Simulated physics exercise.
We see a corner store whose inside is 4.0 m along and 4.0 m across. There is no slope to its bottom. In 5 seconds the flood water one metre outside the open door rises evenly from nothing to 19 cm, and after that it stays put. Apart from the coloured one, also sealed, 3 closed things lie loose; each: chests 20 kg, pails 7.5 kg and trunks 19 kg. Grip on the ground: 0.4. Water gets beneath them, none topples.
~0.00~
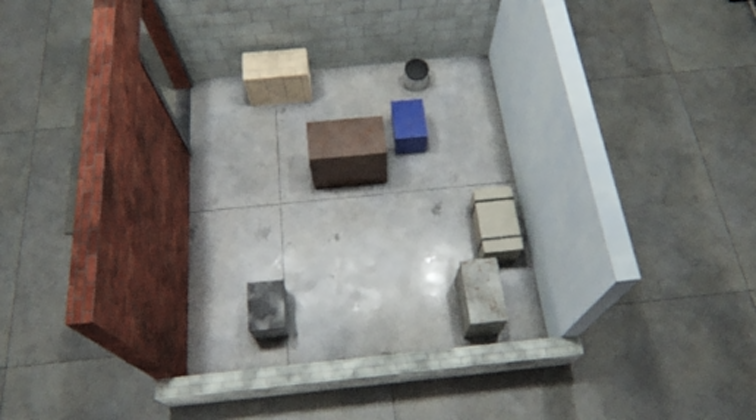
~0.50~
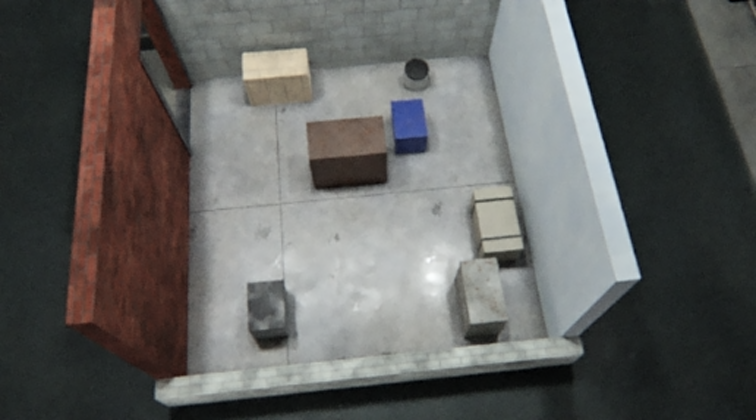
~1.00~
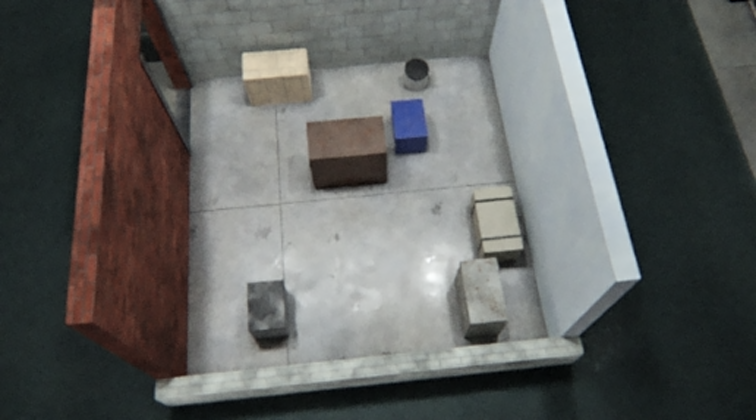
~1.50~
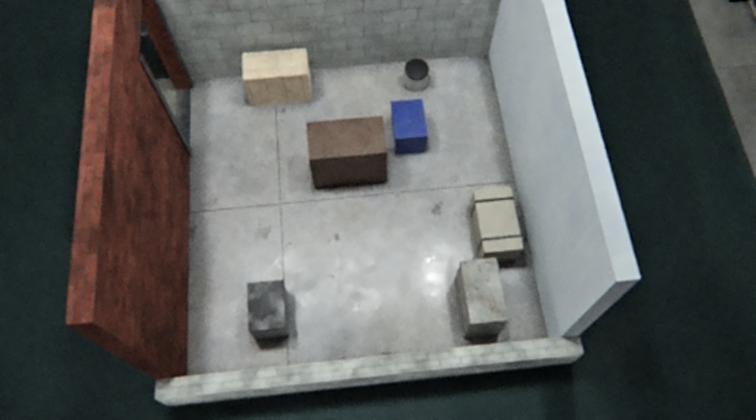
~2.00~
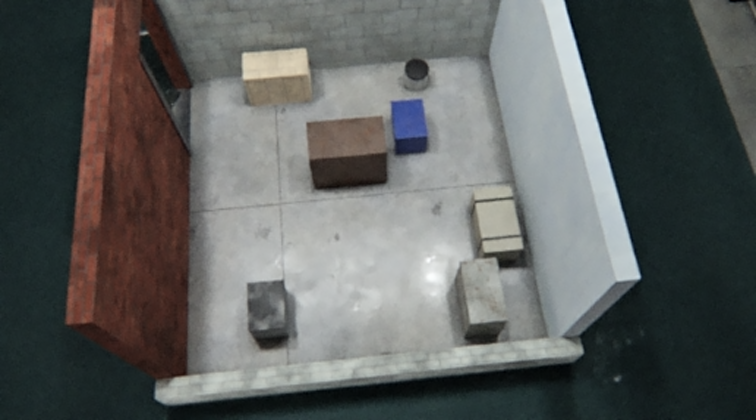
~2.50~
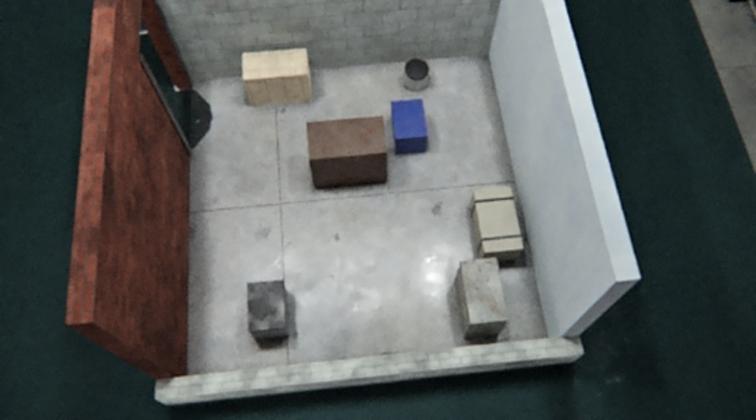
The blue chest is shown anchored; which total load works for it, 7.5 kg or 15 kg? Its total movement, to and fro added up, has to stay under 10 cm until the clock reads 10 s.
I'd wager no choice works.
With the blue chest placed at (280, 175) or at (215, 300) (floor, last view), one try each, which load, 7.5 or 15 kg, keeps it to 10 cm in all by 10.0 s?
Log: Try 1 neither pick works; try 2 the lighter pick works.
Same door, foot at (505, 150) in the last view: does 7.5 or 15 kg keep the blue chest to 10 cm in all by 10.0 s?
Okay, so both masses fail.
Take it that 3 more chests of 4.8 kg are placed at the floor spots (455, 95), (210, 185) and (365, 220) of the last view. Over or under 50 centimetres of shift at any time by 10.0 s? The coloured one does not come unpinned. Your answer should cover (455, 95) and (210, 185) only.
Results: Threshold exceeded; threshold not reached.
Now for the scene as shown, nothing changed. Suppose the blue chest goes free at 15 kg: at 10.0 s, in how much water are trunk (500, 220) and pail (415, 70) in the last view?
Depths: Near 3 cm, then near 6 cm.
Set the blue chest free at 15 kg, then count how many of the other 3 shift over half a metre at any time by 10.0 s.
Count: 0.
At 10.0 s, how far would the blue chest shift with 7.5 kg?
It would be some 120 cm from its spot.
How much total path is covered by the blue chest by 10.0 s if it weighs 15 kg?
Close to 50 cm, all told.
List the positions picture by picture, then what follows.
The first picture shows the blue chest at (409, 118), on the bottom; water covers 0.0 m2; 0 of 4 have shifted.
The second picture shows the blue chest at (409, 118) rests on the ground; water covers 0.0 m2; 0 of 4 have shifted.
The third picture shows the blue chest at (409, 118) rests on the ground; 0.0 m2 under water; 0 of 4 have shifted.
The fourth picture shows the blue chest at (409, 118), on the bottom; 0.0 m2 under water; 0 of 4 have shifted.
The fifth picture shows the blue chest at (409, 118) rests on the ground; water covers 0.0 m2; 0 of 4 have shifted.
The sixth picture shows the blue chest at (409, 118) rests on the ground; water covers 0.1 m2; 0 of 4 have shifted.
After 3.5 s the blue chest would be 0 cm from its start with 7.5 kg and 0 cm from its start with 15 kg; 0 cm of water round it then.
After 4.5 s the blue chest would be 0 cm from its start with 7.5 kg and 0 cm from its start with 15 kg; 0 cm of water round it then.
After 7.0 s the blue chest would be 63 cm from its start with 7.5 kg and 4 cm from its start with 15 kg; 4 cm of water round it then.
After 10.0 s the blue chest would be 111 cm from its start with 7.5 kg and 54 cm from its start with 15 kg; 4 cm of water round it then.
